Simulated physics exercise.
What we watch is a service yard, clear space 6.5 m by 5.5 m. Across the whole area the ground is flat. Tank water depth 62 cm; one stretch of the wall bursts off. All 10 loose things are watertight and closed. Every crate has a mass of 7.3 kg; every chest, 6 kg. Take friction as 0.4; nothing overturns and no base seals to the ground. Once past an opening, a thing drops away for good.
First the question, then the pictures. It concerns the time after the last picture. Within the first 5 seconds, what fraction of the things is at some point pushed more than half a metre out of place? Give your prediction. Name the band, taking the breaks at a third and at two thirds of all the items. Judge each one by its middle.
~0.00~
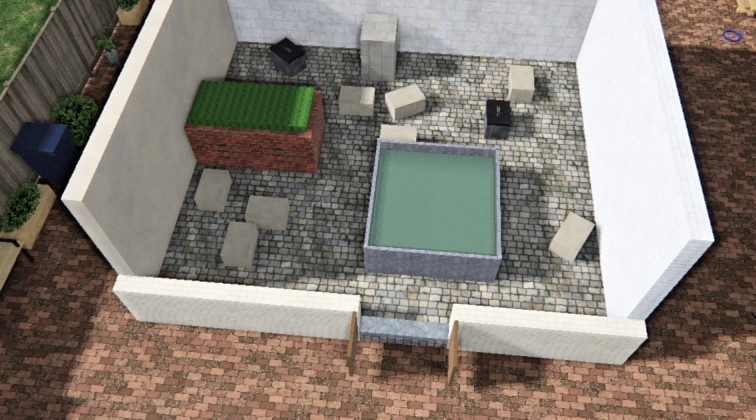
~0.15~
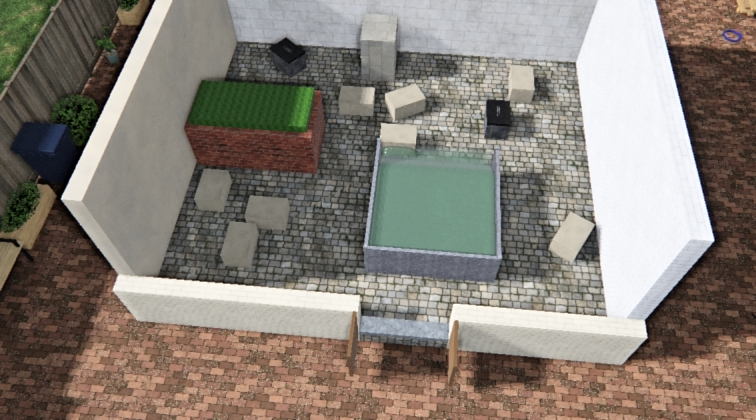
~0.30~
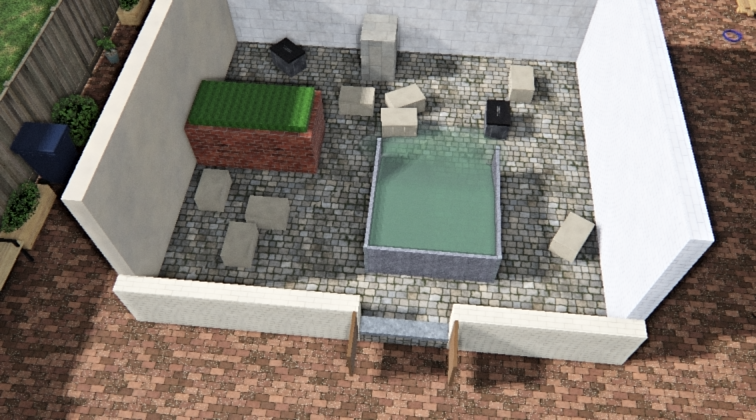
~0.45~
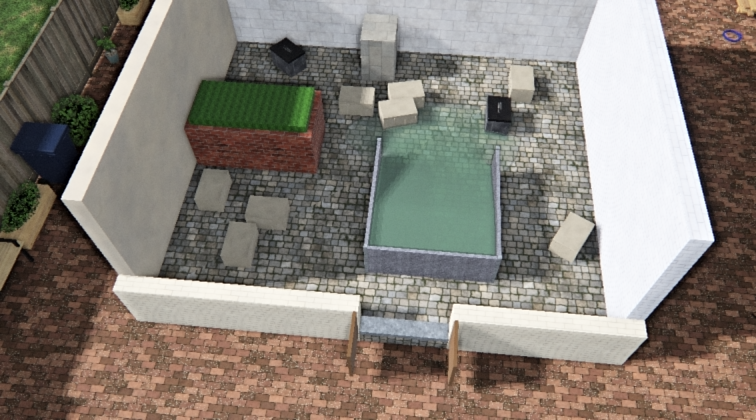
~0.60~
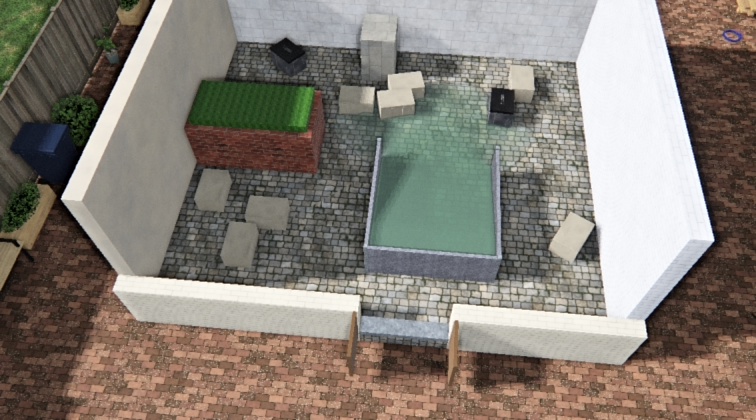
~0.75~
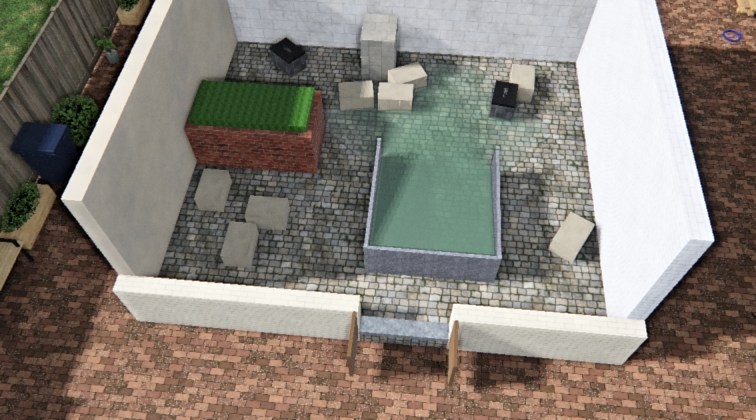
Expect the count to work out to two thirds plus.
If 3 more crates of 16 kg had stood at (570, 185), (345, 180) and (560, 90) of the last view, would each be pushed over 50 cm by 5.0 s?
One after another they come out above it, inside the limit, above it.
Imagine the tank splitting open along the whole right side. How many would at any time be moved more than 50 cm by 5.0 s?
Count: 5.
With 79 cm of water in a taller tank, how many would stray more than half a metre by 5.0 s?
7.
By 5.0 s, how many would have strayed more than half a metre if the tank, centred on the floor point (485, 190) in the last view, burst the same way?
The count would be 7.
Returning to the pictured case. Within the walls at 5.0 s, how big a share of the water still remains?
Roughly 100 percent.
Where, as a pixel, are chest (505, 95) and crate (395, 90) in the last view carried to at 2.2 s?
They should sit about (531, 54) and (407, 67) in the last view.
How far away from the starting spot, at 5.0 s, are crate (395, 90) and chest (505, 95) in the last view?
Shifts in order: 120 cm; 60 cm.
After 1.1 s 3 of 10 are over 50 cm from their spots; 3 afloat.
After 2.2 s 6 of 10 are over 50 cm from their spots; 5 afloat.
After 3.5 s 6 of 10 are over 50 cm from their spots; 5 afloat.
After 5.0 s 7 of 10 are over 50 cm from their spots, and 7 have been at some point; 7 afloat.
